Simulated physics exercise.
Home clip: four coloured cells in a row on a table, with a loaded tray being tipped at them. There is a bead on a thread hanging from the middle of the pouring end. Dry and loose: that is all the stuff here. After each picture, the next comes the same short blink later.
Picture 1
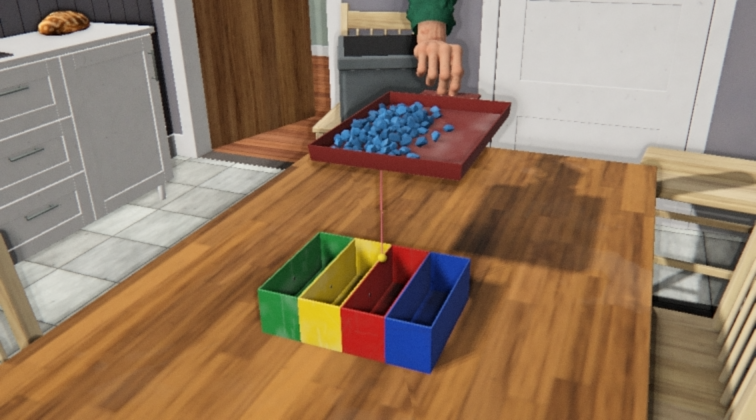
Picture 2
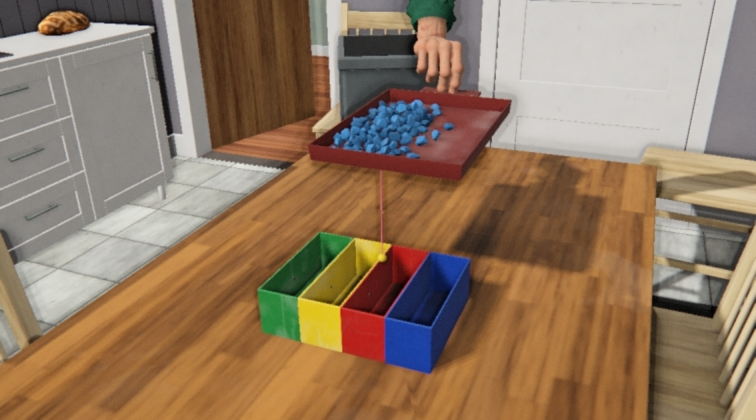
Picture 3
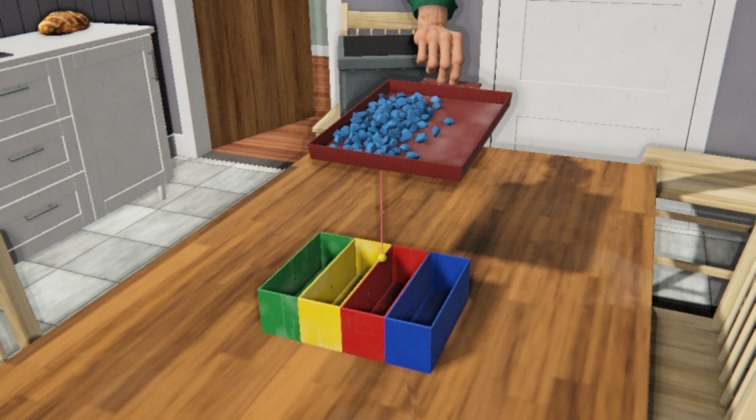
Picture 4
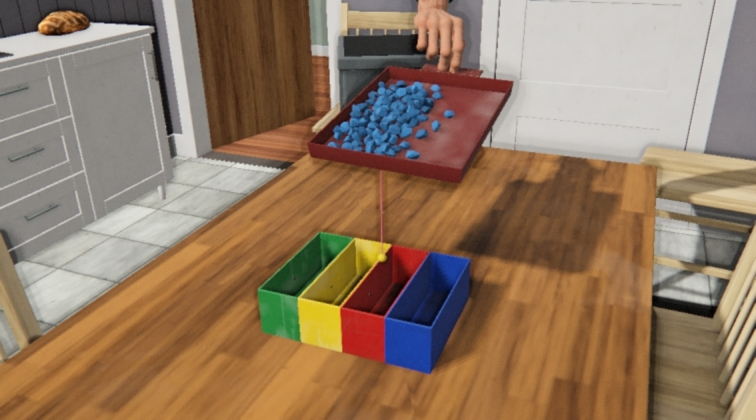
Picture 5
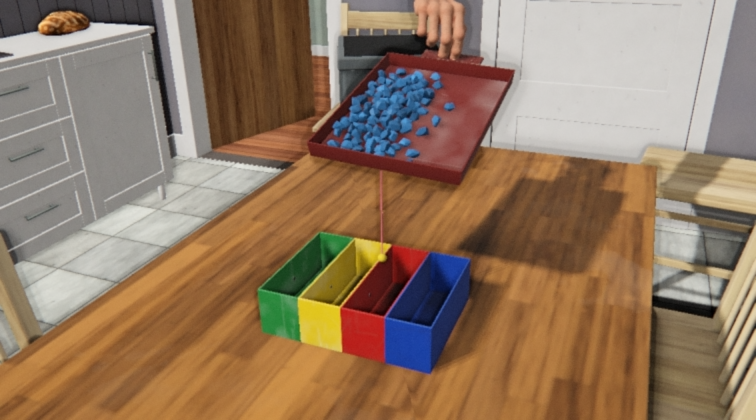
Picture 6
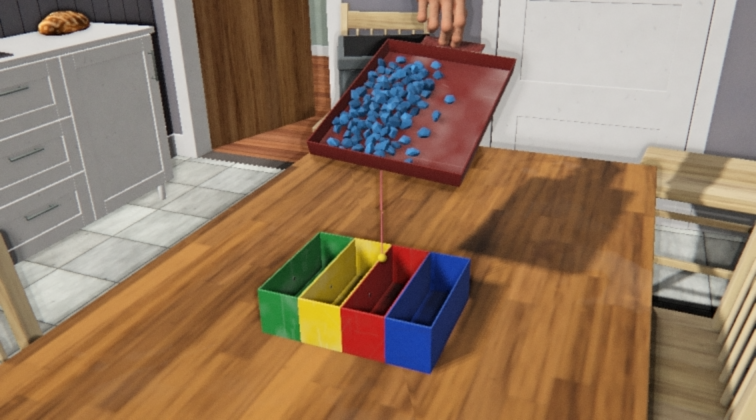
On a wooden table, a hand raises the back of a red tray holding blue stones.
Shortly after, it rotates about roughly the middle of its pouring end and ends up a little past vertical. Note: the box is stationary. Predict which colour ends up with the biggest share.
The biggest share goes to blue.
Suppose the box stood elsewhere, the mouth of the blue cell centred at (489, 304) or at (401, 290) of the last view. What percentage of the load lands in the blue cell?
In order: 10 percent and 40 percent.
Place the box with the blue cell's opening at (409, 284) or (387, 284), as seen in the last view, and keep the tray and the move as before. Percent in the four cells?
Well, you'd get about 60 per cent and then about 40 per cent.
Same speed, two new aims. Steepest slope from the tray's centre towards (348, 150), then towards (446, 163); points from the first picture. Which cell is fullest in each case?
Green; the cell in blue.
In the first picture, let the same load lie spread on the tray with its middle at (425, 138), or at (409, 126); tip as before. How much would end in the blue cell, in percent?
From the first start you get 50 in a hundred, from the second 40 in a hundred.
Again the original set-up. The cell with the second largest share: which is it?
Second place goes to the red one.
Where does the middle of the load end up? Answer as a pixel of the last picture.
Close to (409, 337) in the last picture.
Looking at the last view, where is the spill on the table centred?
Approximate centre, last frame: (467, 378).
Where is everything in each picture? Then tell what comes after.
The first picture shows corners of the pouring end near (310, 145) and (460, 164), level; middle of the load near (385, 133), aquarium stones; bead on its thread near (382, 258); green cell near (280, 311); yellow cell near (320, 321); red cell near (363, 331); blue cell near (408, 341).
The second picture shows corners of the pouring end near (310, 144) and (460, 164), level; middle of the load near (385, 131).
The third picture shows corners of the pouring end near (310, 144) and (460, 166), tipped barely, lowest at the right corner; middle of the load near (385, 127).
The fourth picture shows corners of the pouring end near (310, 142) and (460, 168), tipped a little, lowest at the right corner; middle of the load near (385, 121).
The fifth picture shows corners of the pouring end near (309, 141) and (460, 171), tipped a little, lowest at the right corner; middle of the load near (385, 114).
The sixth picture shows corners of the pouring end near (309, 141) and (460, 173), tipped clearly, lowest at the right corner; middle of the load near (385, 108); green cell near (280, 311); yellow cell near (320, 321); red cell near (363, 331); blue cell near (408, 341).
Shortly afterwards, tray tipped steeply; all but a few on the tray; only a few falling or outside the box.
Next, tray tipped right over; near a third on the tray; near a quarter in the blue cell; a little in the red cell; only a few in the yellow cell; near a quarter falling or outside the box.
Some moments later, tray tipped past a quarter turn; near half in the blue cell; near a quarter in the red cell; a little in the yellow cell; near a quarter falling or outside the box.
In the end, tray tipped past a quarter turn; near half in the blue cell; near a quarter in the red cell; a little in the yellow cell; none at all in the green cell; near a quarter outside the box.
